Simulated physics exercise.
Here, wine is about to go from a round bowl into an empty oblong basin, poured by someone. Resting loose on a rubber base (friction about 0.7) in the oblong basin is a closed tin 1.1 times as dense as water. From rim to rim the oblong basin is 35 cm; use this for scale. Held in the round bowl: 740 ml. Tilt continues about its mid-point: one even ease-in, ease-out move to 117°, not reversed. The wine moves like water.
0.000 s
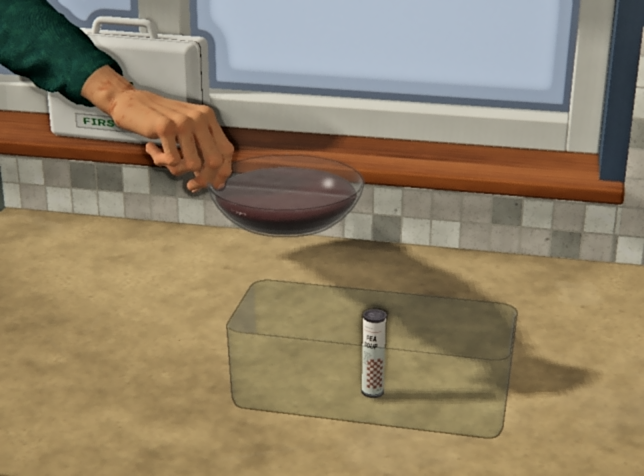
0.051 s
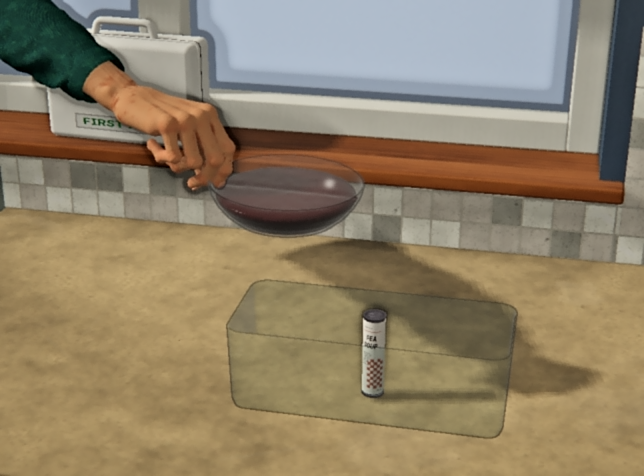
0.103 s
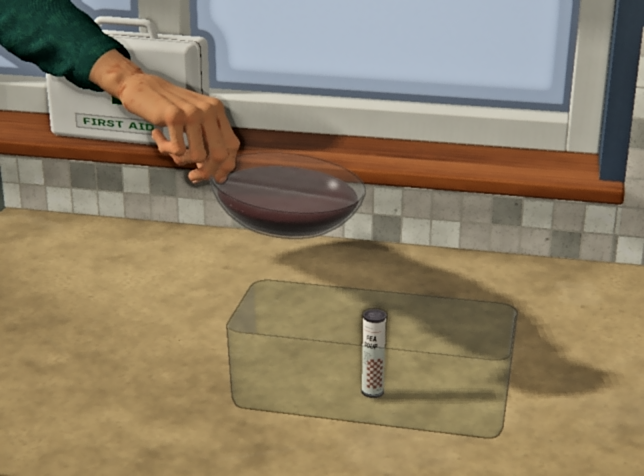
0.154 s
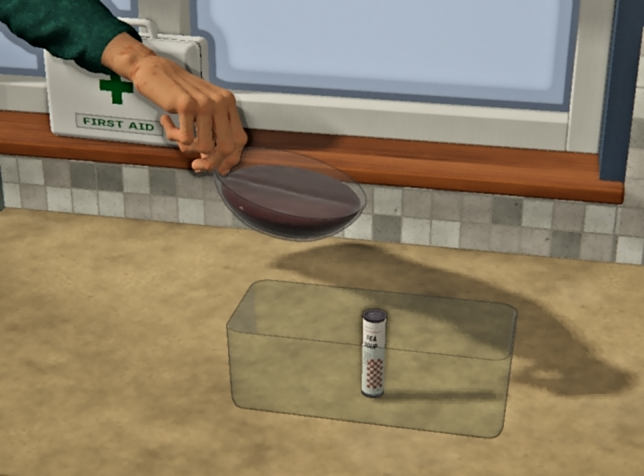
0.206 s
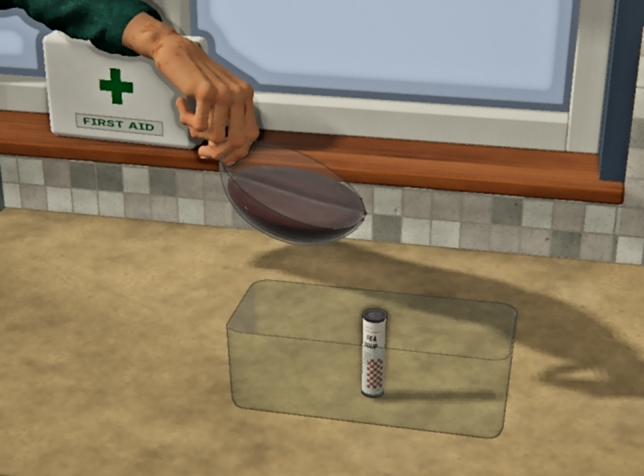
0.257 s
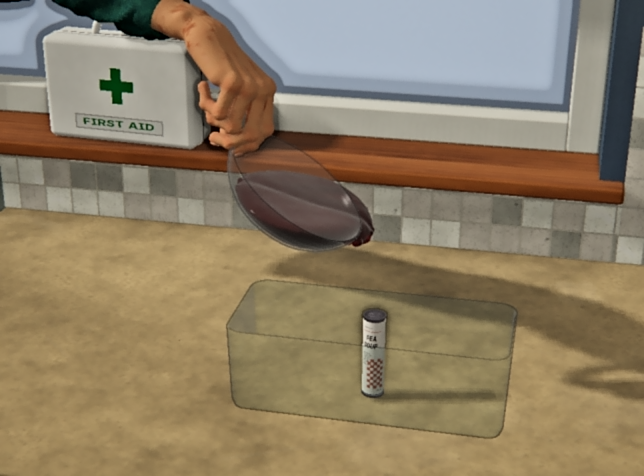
A hand in a dark green sleeve holds a clear round bowl of dark red wine above a mottled tan counter, seen from slightly above. Below sits a see-through oblong basin with a small pale tin at its middle, and a white first aid case stands on the wooden sill at left. The hand rises rightward, tilting the bowl down to the right until wine creeps over its lower edge, while the camera stays still.
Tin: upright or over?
Most likely it will not capsize.
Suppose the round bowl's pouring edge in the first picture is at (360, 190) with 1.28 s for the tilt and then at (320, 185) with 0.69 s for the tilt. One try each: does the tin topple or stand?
Trial 1 - tin stays standing; trial 2 - tin tips.
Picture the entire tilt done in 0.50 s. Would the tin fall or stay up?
Tips over.
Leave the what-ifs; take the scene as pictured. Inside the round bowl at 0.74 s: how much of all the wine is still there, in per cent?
Around 0 in a hundred is still there.
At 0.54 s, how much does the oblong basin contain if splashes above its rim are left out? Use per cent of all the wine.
About 92%.
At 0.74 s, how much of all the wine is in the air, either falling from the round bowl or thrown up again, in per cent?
8 per cent, roughly.
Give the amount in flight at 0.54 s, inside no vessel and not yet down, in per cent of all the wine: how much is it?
About 8 per cent.
After 0.54 s the tilt is 103° and 0 per cent is still to pour; the tin stands where it began.
After 0.74 s the tilt is 117° and 0 per cent is still to pour; the tin stands where it began.
After 0.96 s the tilt is 117° and 0 per cent is still to pour; the tin stands where it began.
After 1.19 s the tilt is 117° and 0 per cent is still to pour; the tin stands where it began.
In the end the tin stands where it began.
